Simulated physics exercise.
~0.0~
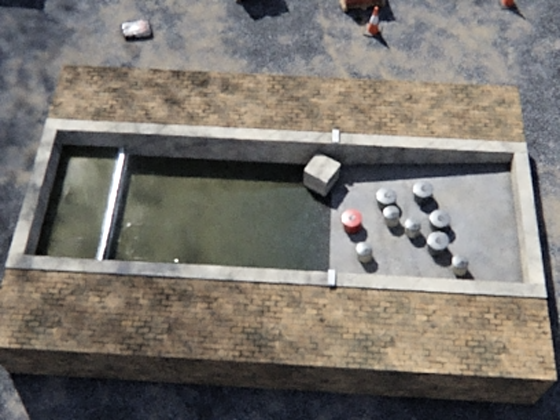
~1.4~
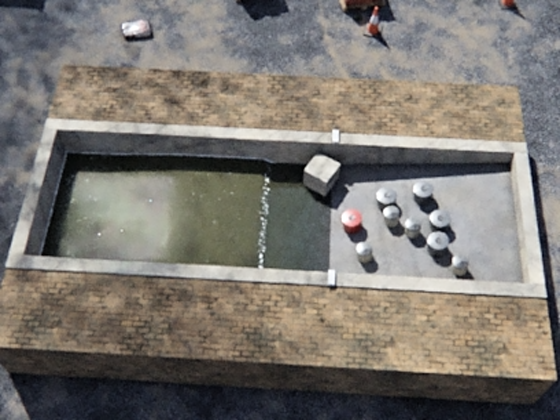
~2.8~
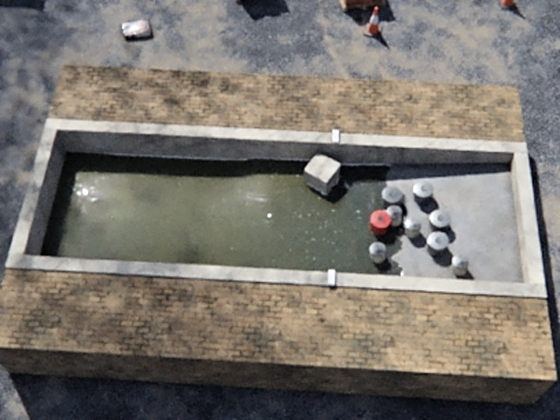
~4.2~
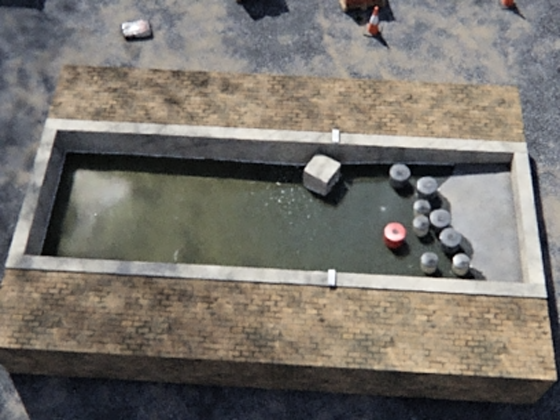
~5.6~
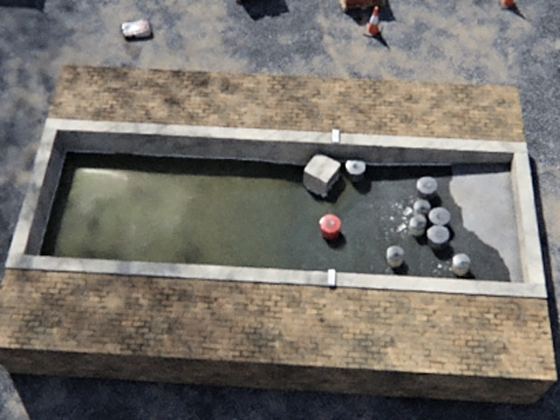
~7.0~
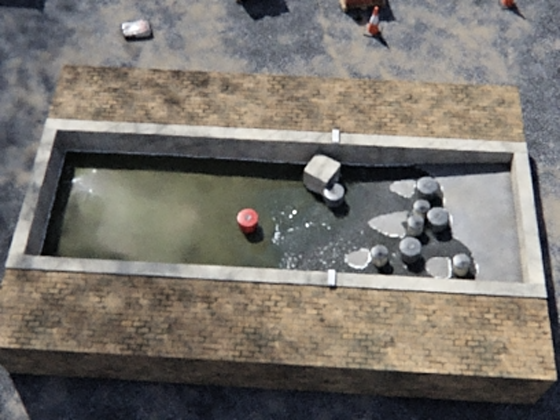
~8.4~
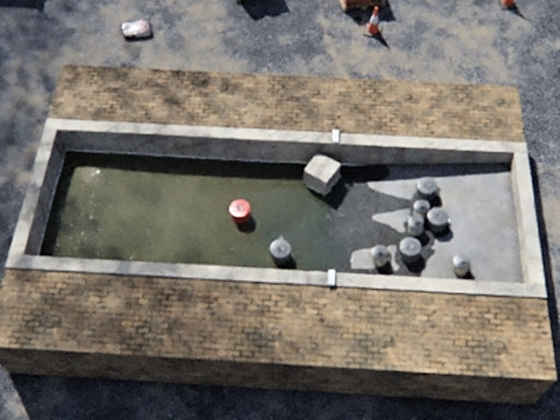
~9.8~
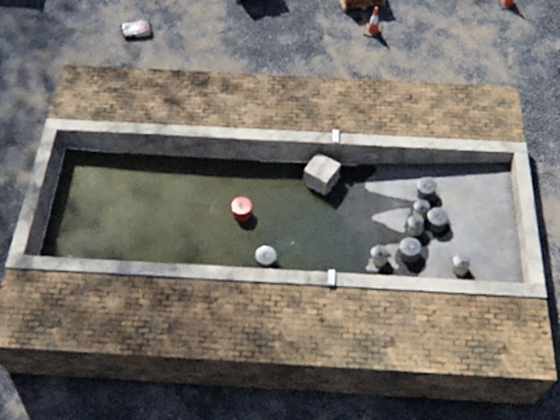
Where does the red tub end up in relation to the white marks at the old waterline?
The red tub crosses the line of the white marks as the water runs back, and it ends up floating to the left of them.
